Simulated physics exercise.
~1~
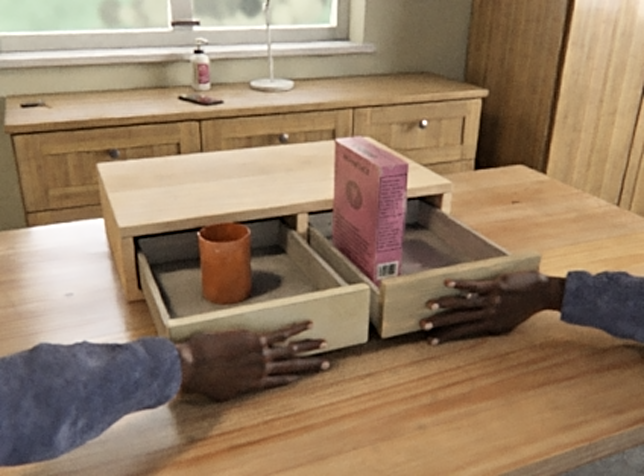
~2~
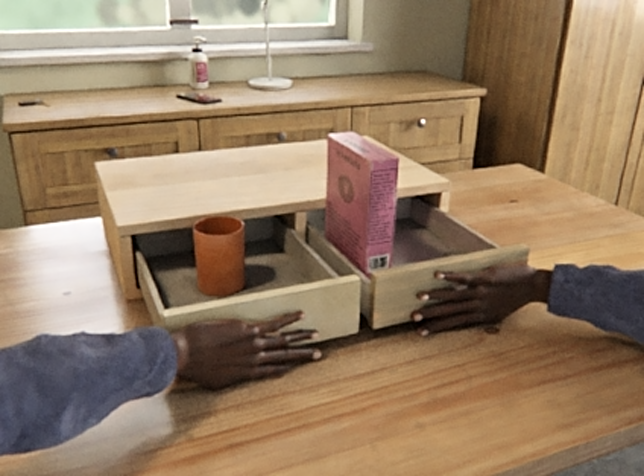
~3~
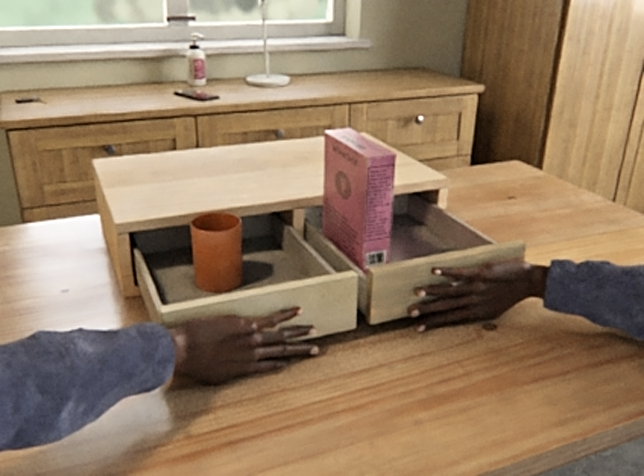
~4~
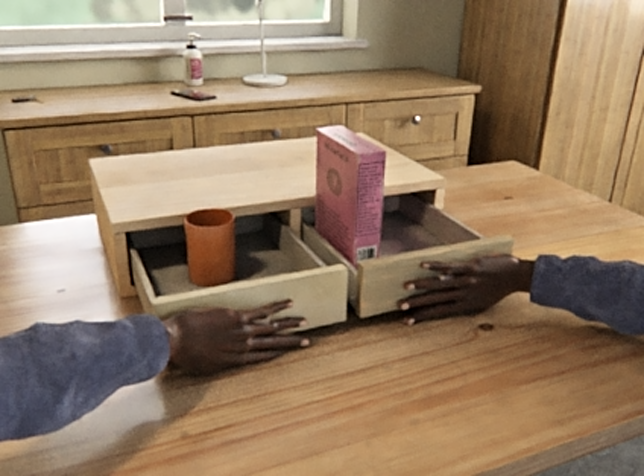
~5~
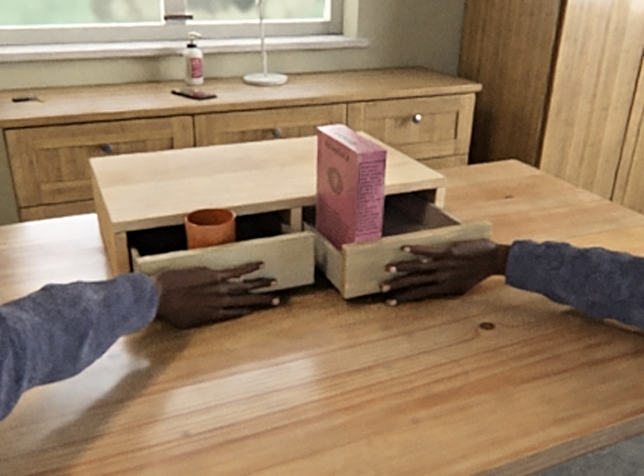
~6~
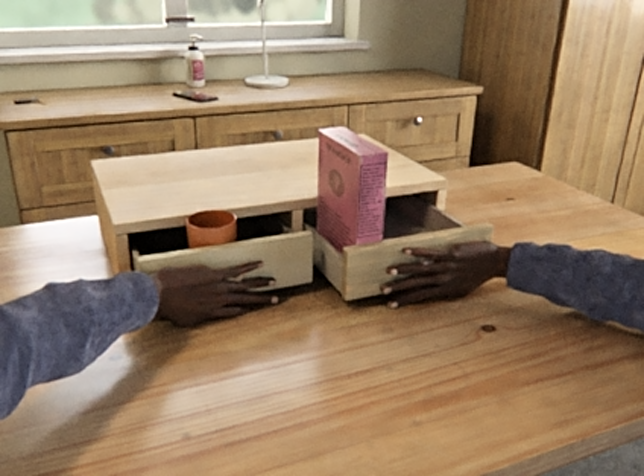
On a wooden table in a room with a sideboard and a window behind, seen from slightly above and in front, sits a low pale wooden cabinet with two open drawers. An orange beaker stands upright in the left drawer, and a taller pink packet stands in the right one. Two hands in blue sleeves rest against the drawer fronts. They push both drawers inwards, slightly at first, then further, as the view sways a little. Both drawers stop partly open, with the beaker and packet still upright and the hands still against the fronts.
